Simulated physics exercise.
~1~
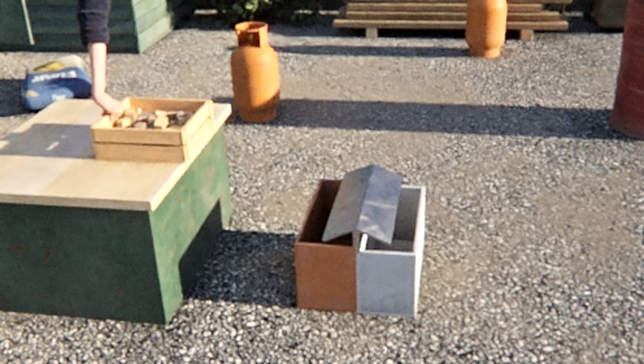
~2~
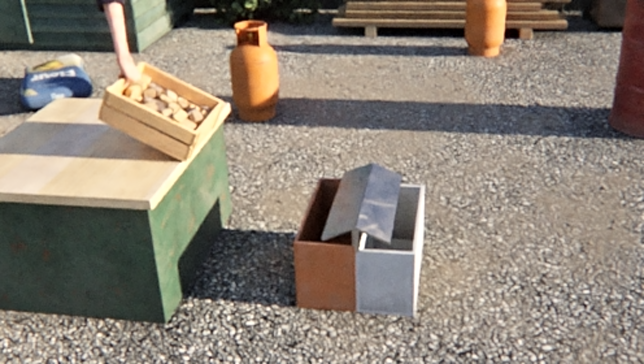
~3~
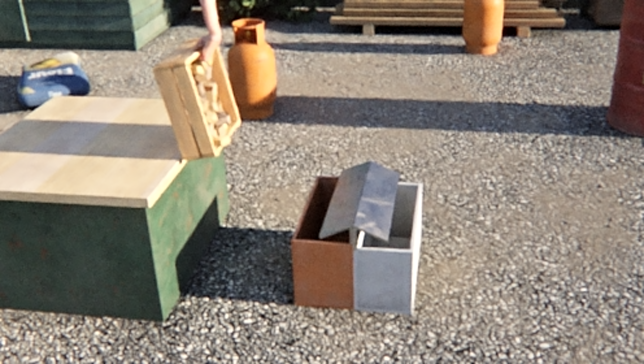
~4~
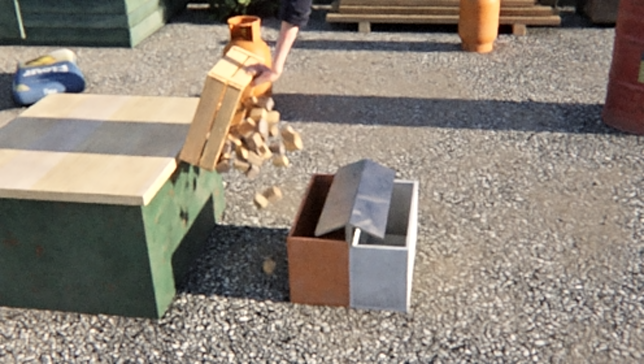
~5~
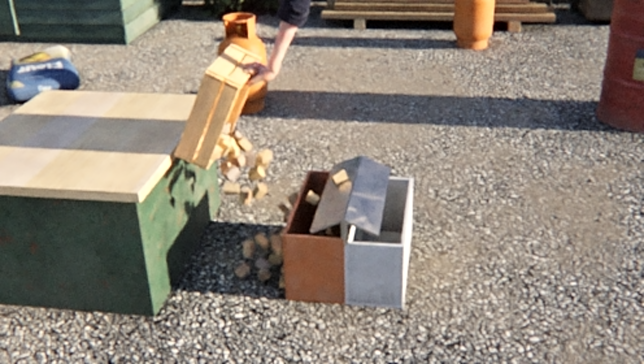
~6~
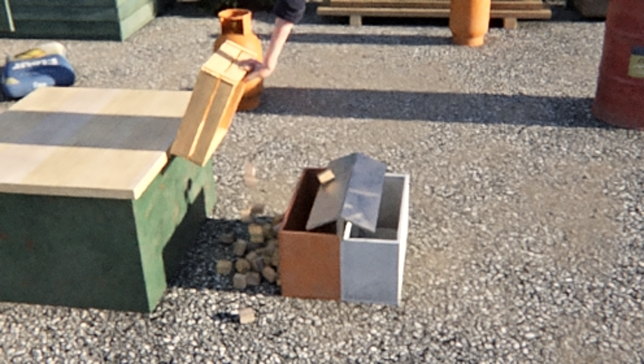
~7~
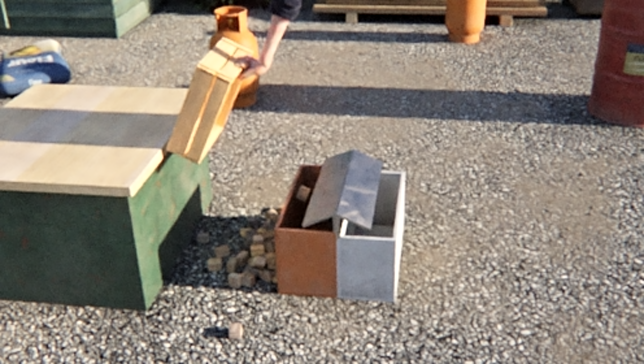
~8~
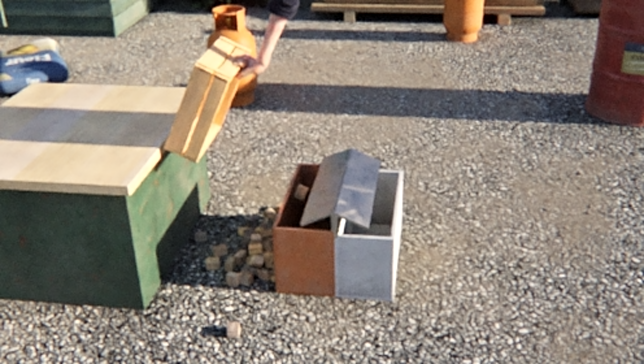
We see a hand tip a wooden crate of small wood blocks over the edge of a green bench, spilling them toward an orange trough and a white tub; most pile on the gravel before the trough, some land inside it, and the crate stays tilted.
